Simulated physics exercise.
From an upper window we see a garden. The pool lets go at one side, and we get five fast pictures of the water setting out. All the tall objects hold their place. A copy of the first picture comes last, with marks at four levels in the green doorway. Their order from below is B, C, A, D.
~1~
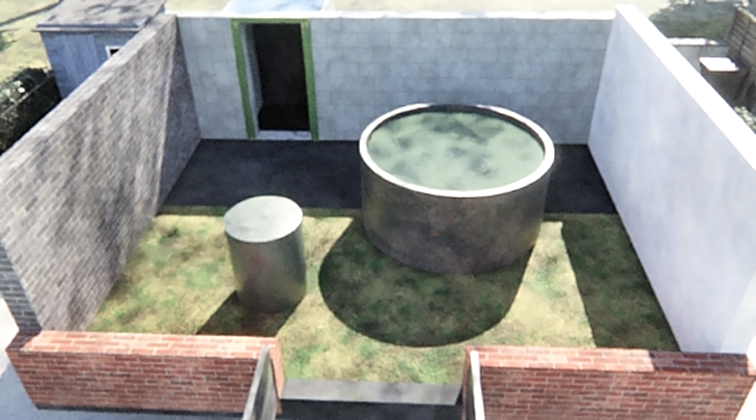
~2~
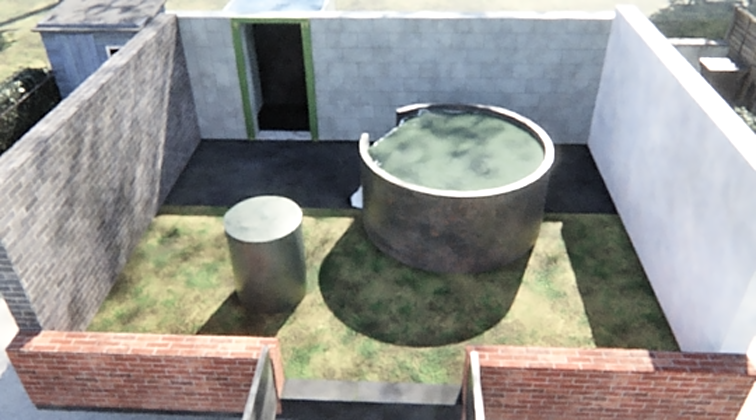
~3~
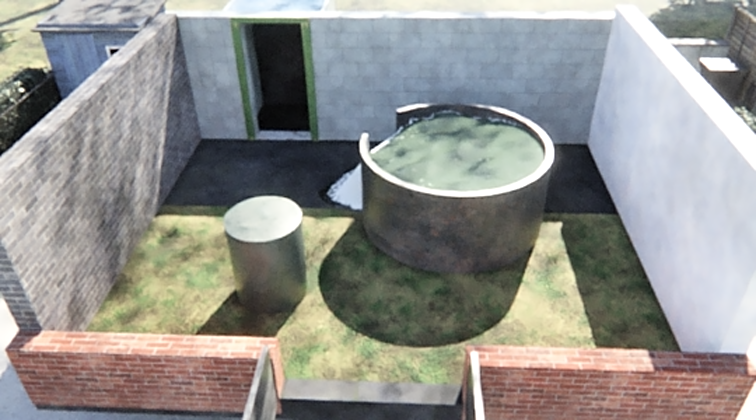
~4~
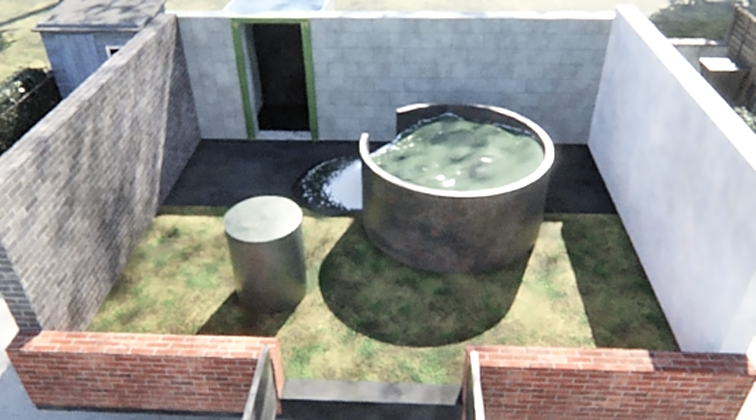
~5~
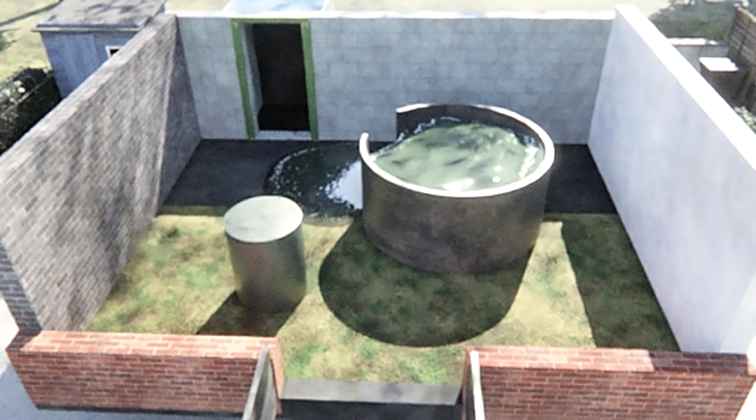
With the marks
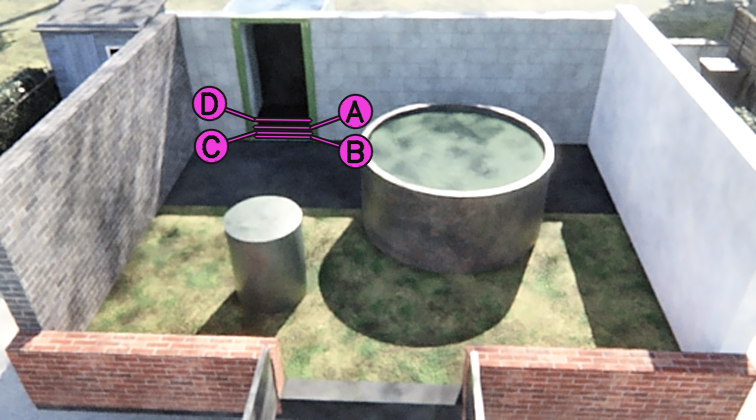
The footage shows a walled garden with a round pool and a smaller cylinder; a gap appears in the pool's rear left side, and water pours out, spreading leftward across the dark paving while the pool's surface ripples.
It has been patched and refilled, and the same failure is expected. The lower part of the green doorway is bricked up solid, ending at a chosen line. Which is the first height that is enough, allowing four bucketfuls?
Choose D.
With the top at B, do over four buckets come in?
Yes, it does.
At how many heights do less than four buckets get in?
One of the four.
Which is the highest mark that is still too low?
A.
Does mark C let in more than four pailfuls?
Yes, it does.
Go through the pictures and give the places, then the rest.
Water in the pool at rest, its middle at (455, 149); foot of the green doorway at (284, 140); open gate at (371, 337), in the first frame.
In the second frame, 1 % of the ground under water, visible out to (361, 206).
In the third frame, 3 % of the ground under water, visible out to (339, 181).
In the fourth frame, 7 % of the ground under water, visible out to (308, 173).
In the fifth frame, 13 % of the ground under water, visible out to (289, 156).
In magenta, A at (282, 127); B at (283, 136); C at (283, 133); D at (281, 119); from the bottom up B, C, A, D.
For mark A, about 12 bucketfuls get in.
For mark B, dozens of bucketfuls pour in.
For mark C, dozens of bucketfuls pour in.
For mark D, a bucket or two gets in.
